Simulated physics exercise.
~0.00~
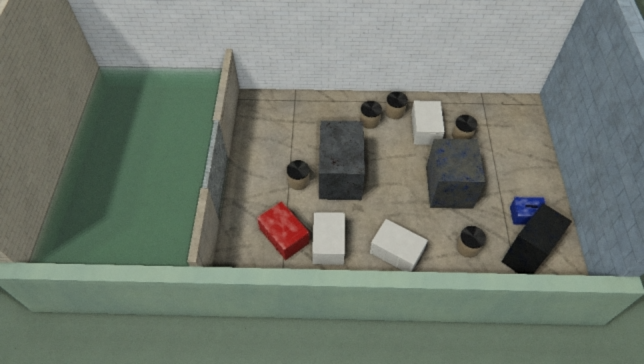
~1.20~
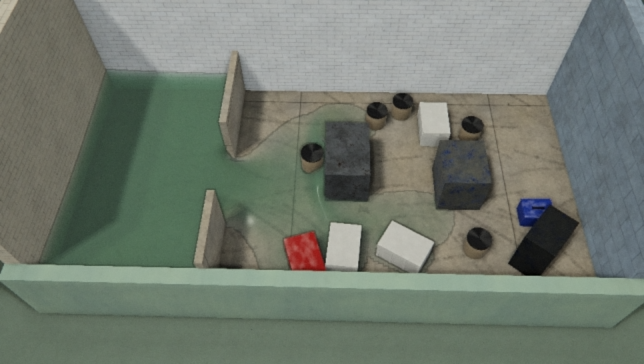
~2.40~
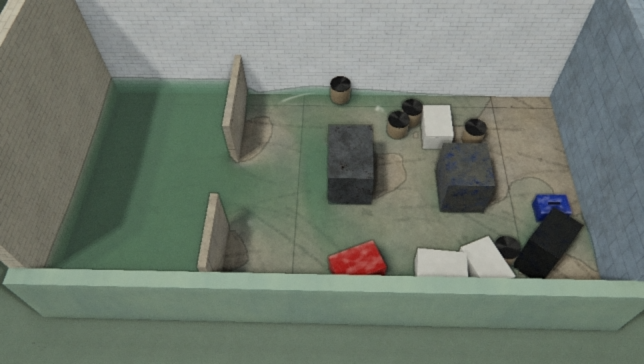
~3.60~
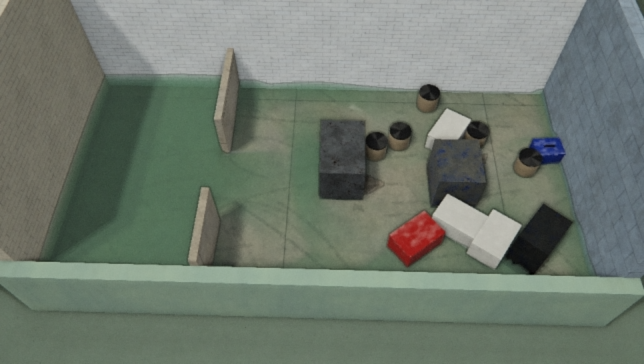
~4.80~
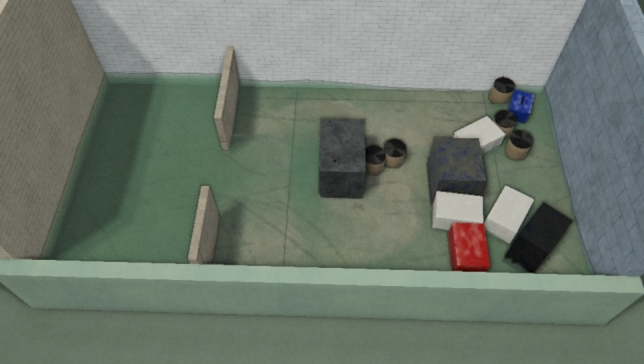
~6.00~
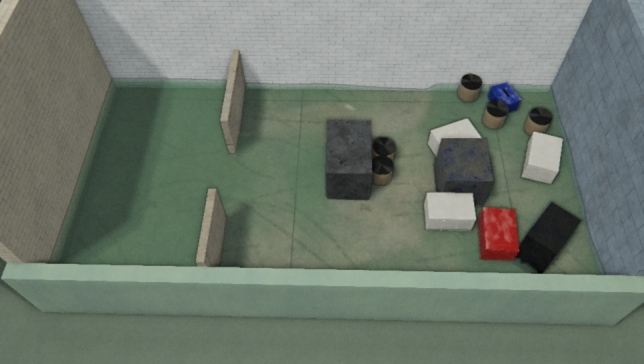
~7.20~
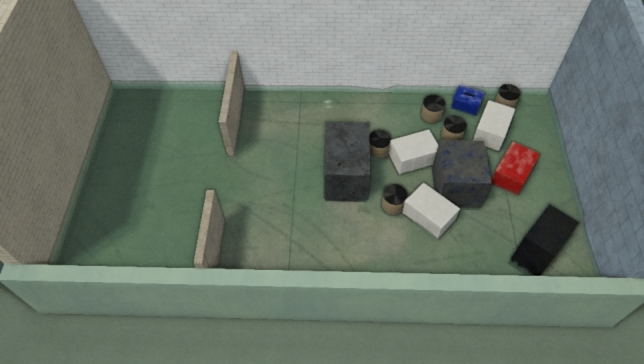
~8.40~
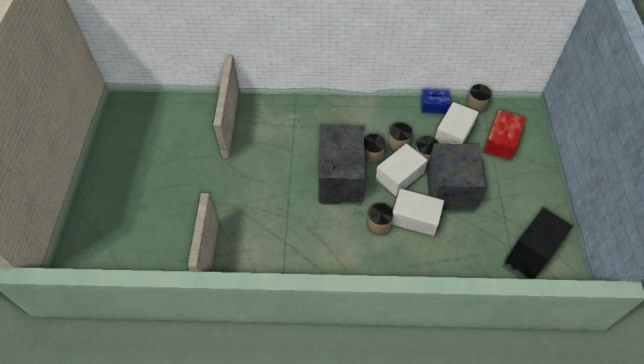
In a walled room, released water spreads rightward, sweeping crates and tubs around dark blocks.
